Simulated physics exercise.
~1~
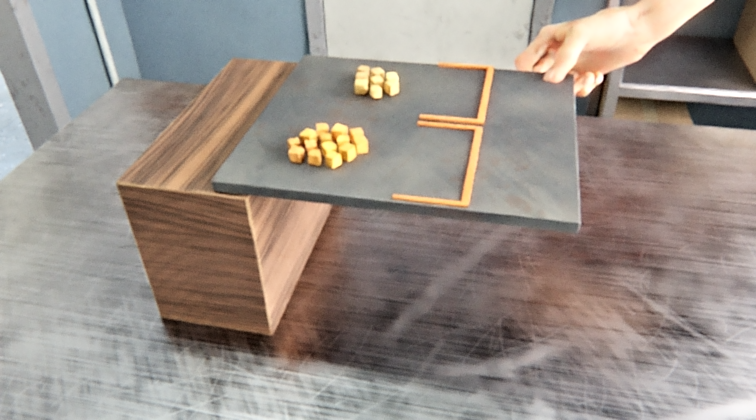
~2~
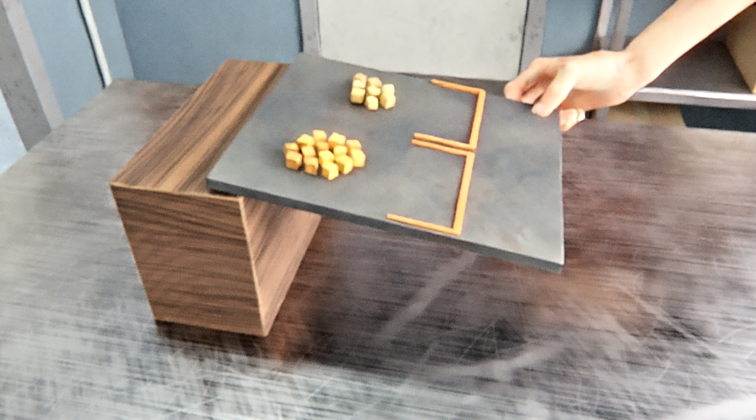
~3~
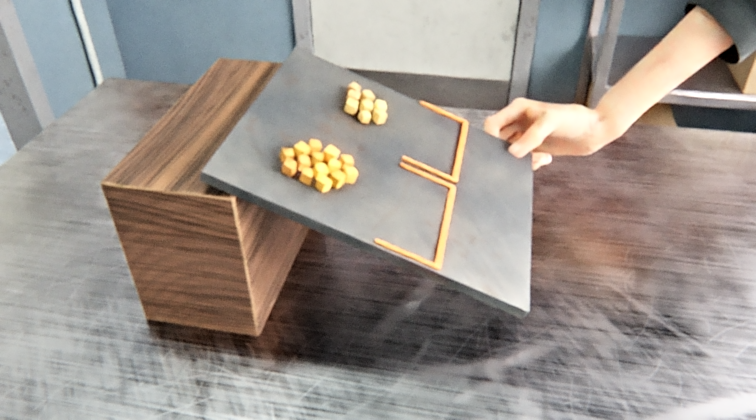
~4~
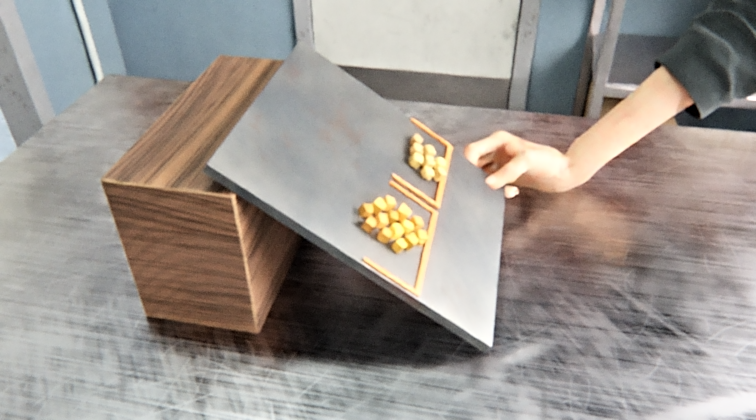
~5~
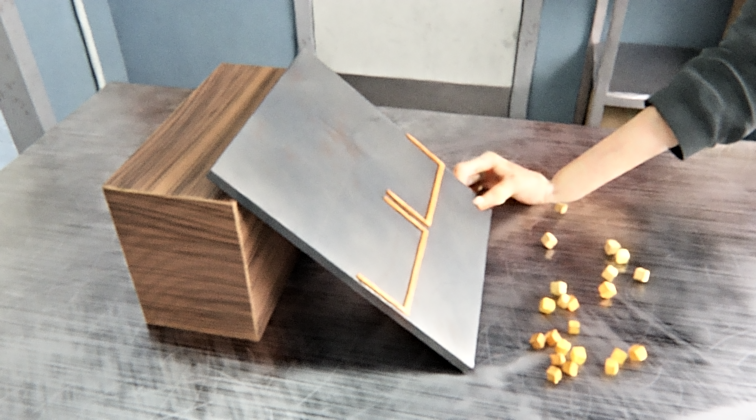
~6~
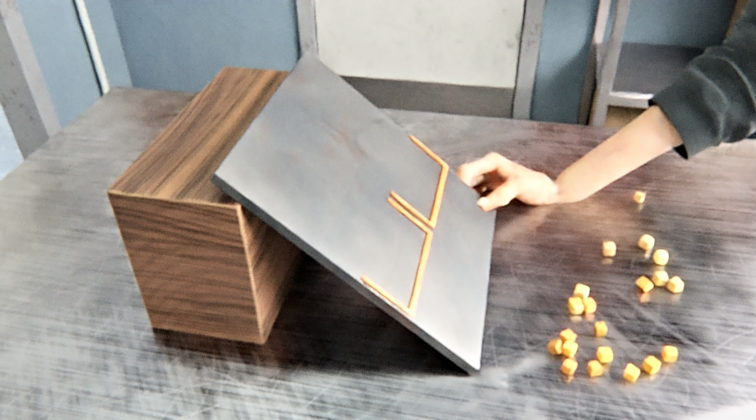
A board lowered by a hand tilts, and two heaps of cubes slide past orange strips onto the table.
